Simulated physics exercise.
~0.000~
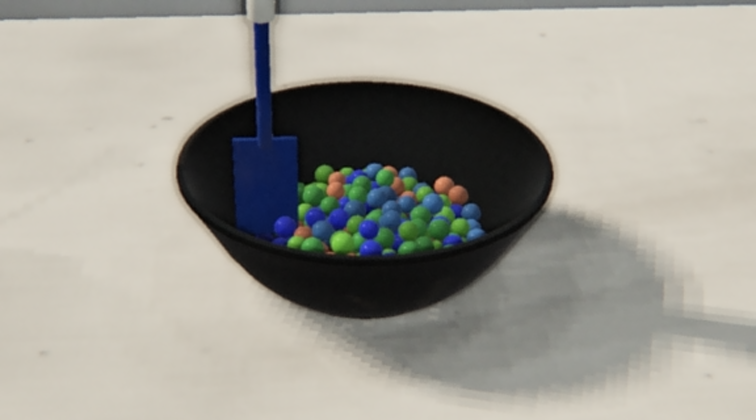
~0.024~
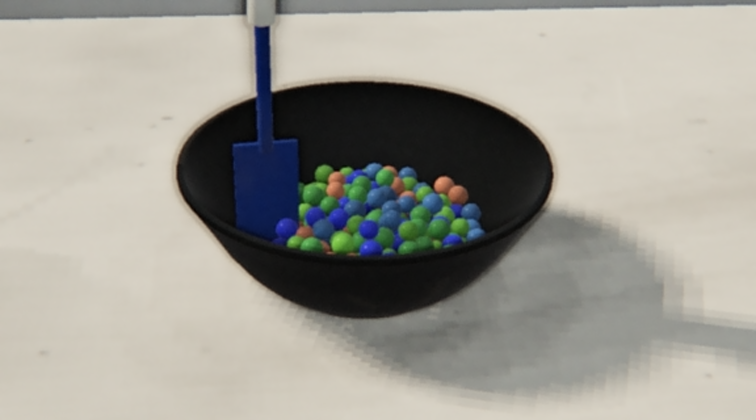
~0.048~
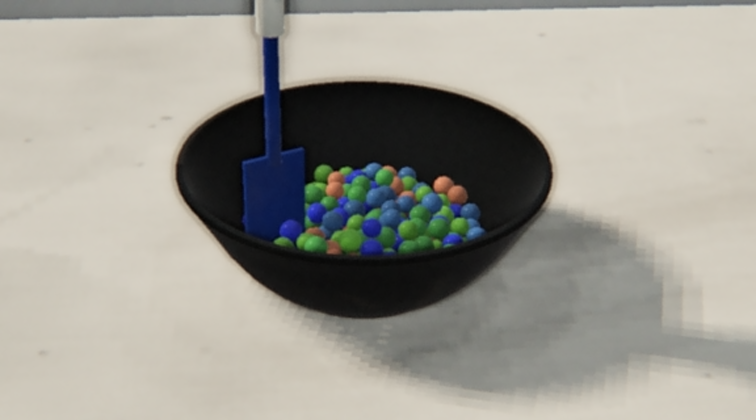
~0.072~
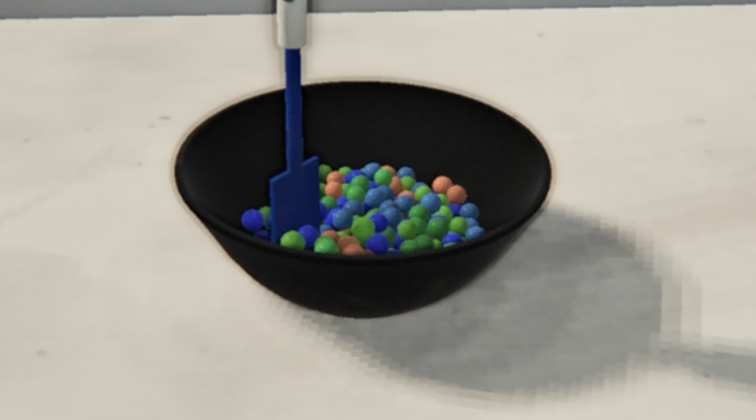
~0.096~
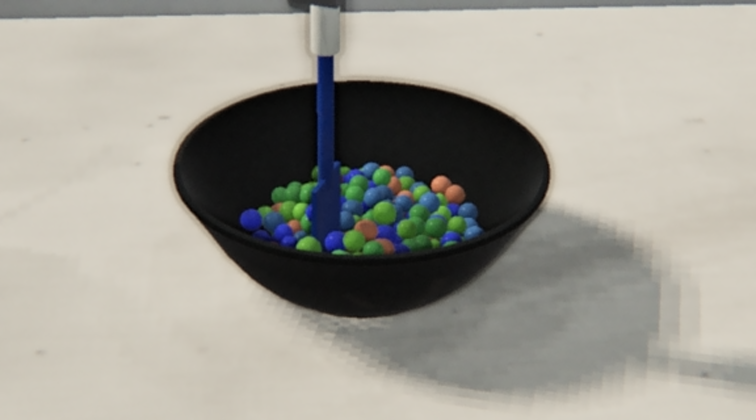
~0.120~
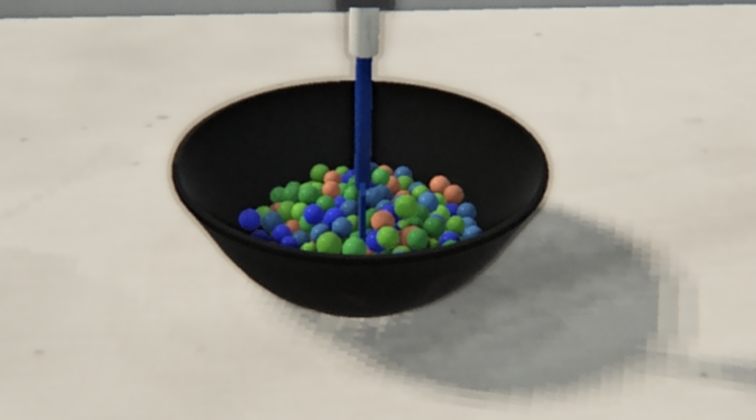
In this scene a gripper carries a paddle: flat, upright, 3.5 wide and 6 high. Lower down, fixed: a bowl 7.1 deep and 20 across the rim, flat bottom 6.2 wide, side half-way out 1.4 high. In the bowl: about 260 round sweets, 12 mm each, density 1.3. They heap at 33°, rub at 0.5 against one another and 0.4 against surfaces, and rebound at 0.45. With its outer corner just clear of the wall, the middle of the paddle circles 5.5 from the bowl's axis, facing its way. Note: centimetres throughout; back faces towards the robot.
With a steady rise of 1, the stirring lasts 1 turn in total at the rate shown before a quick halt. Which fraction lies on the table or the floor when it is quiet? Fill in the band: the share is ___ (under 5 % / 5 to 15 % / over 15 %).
The share is 5 to 15 %.
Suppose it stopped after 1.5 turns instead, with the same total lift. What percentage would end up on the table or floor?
5 %.
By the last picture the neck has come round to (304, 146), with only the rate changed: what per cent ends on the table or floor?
Around 0 in a hundred.
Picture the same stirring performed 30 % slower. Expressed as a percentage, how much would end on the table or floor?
About 0 percent, I'd say.
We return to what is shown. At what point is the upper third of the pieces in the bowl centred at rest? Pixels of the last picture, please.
I'd say close to (328, 234).
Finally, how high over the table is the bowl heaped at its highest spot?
Measured height: Some 5.0 cm.
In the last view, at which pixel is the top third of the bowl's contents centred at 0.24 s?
About (415, 192) in the last picture.
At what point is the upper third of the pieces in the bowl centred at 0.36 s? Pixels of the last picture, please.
Somewhere around (310, 177), I think.
By 0.24 s, 189° round, highest piece 15 above the table; 251 in the bowl, 6 in flight or on the tool.
By 0.36 s, 291° round, highest piece 15 above the table; 245 in the bowl, 4 on the table or floor, 8 in flight or on the tool.
By 0.62 s, 0° round, highest piece 5 above the table; 237 in the bowl, 19 on the table or floor, 1 in flight or on the tool.
By 1.32 s, 0° round, highest piece 5 above the table; 237 in the bowl, 20 on the table or floor.
Final count, 237 in the bowl, 20 on the table or floor. That is 8 % on the table or floor.
